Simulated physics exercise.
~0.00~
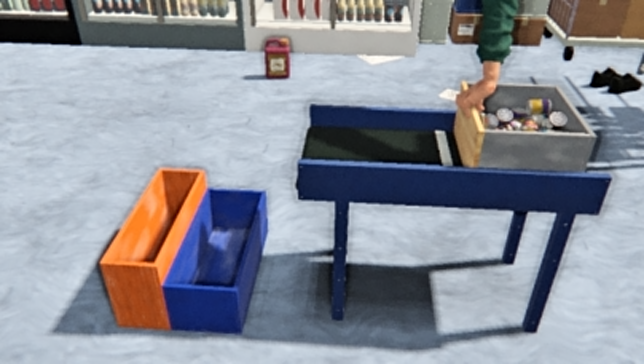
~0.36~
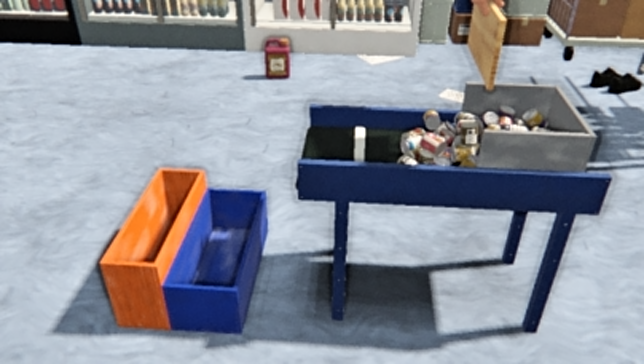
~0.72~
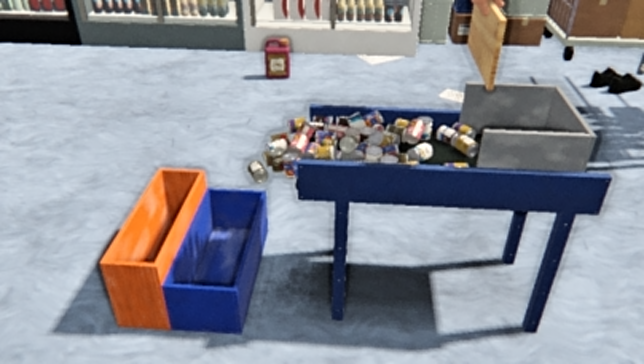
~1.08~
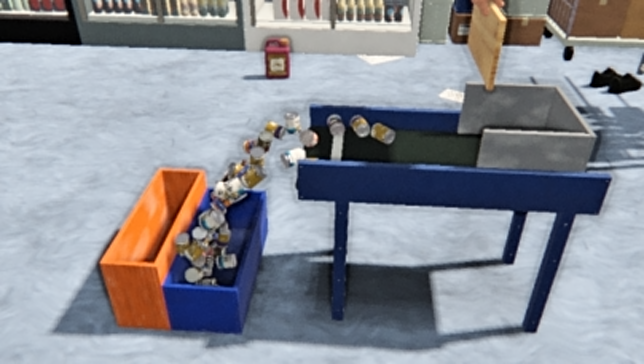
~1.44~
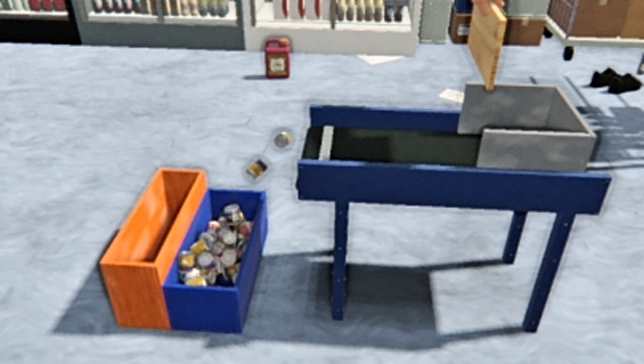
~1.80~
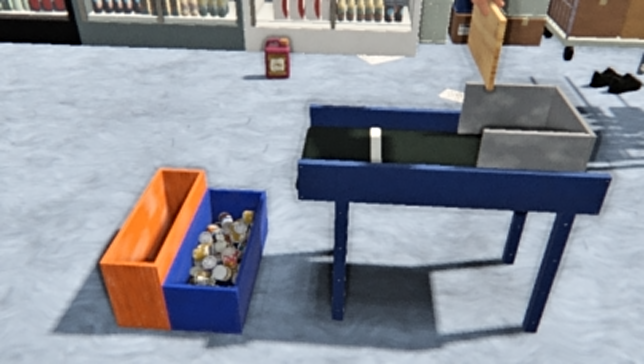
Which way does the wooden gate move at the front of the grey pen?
The gate moves up, leaving the way open for the tins to come out onto the belt.
Small tins spilling from a grey pen once its gate lifts, riding a dark belt left and dropping into a blue box.
